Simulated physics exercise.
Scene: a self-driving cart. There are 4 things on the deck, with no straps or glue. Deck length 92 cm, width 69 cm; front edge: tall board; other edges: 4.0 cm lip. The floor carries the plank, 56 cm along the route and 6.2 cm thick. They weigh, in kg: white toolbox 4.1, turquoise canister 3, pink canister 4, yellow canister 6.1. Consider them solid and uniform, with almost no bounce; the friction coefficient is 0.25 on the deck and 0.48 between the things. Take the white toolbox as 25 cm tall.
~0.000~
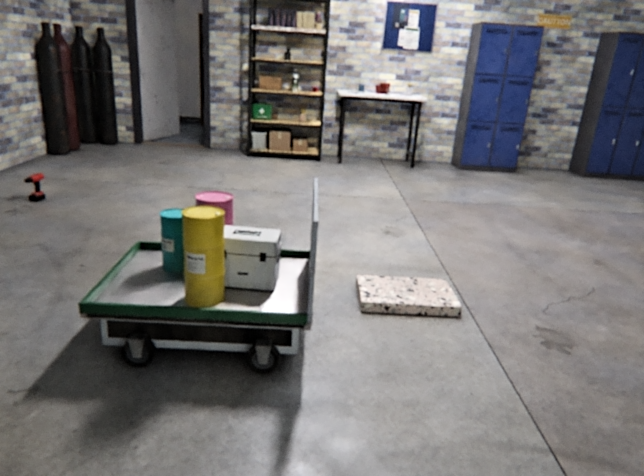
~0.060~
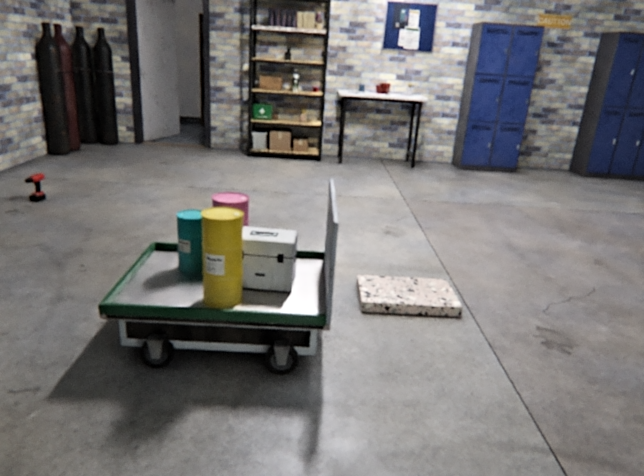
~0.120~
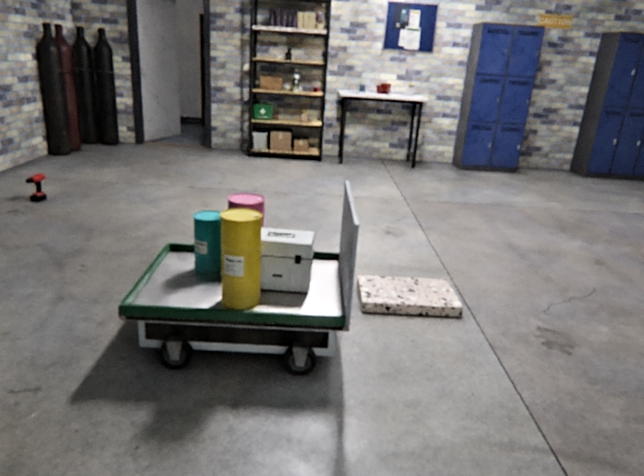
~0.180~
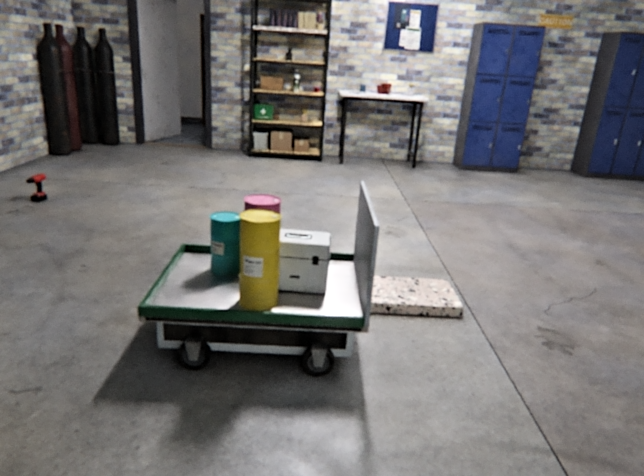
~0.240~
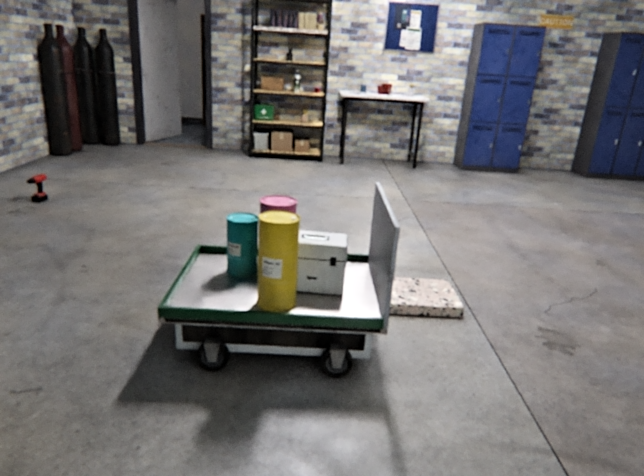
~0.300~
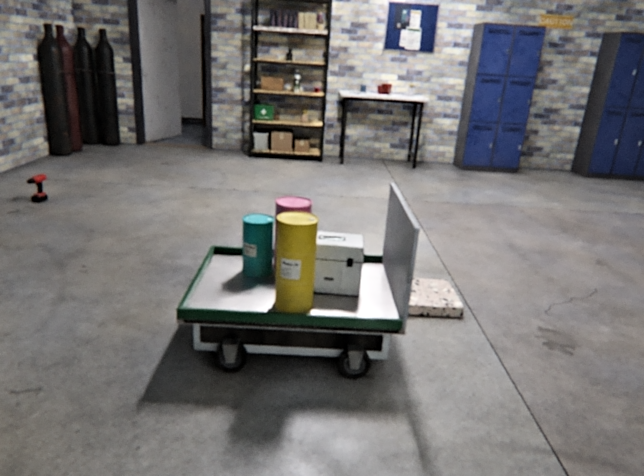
In a storage room, a cart carrying three canisters and a white toolbox rolls right.
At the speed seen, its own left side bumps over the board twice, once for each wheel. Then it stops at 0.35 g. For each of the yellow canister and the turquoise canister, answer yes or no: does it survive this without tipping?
Yellow canister - yes; turquoise canister - no.
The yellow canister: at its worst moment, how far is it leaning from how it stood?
The peak tilt is 8°.
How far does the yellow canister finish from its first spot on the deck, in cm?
Net distance near 20 cm.
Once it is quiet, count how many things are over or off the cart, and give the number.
My answer is 1.
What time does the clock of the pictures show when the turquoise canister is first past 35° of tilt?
1.2 s or so.
After 0.80 s, cart 104 cm along; turquoise canister moved 5 cm near (383, 243); yellow canister moved 2 cm near (442, 266); white toolbox moved 5 cm.
After 1.20 s, cart 156 cm along; turquoise canister 35° off upright near (503, 256); yellow canister moved 3 cm near (567, 277); pink canister 3° off upright.
After 1.70 s, cart 206 cm along; turquoise canister on its side near (626, 293); yellow canister moved 10 cm; white toolbox moved 10 cm.
In the end (2.5 s), toppled on the deck, turquoise canister; not toppled but over 10 cm from the start, white toolbox, pink canister and yellow canister.
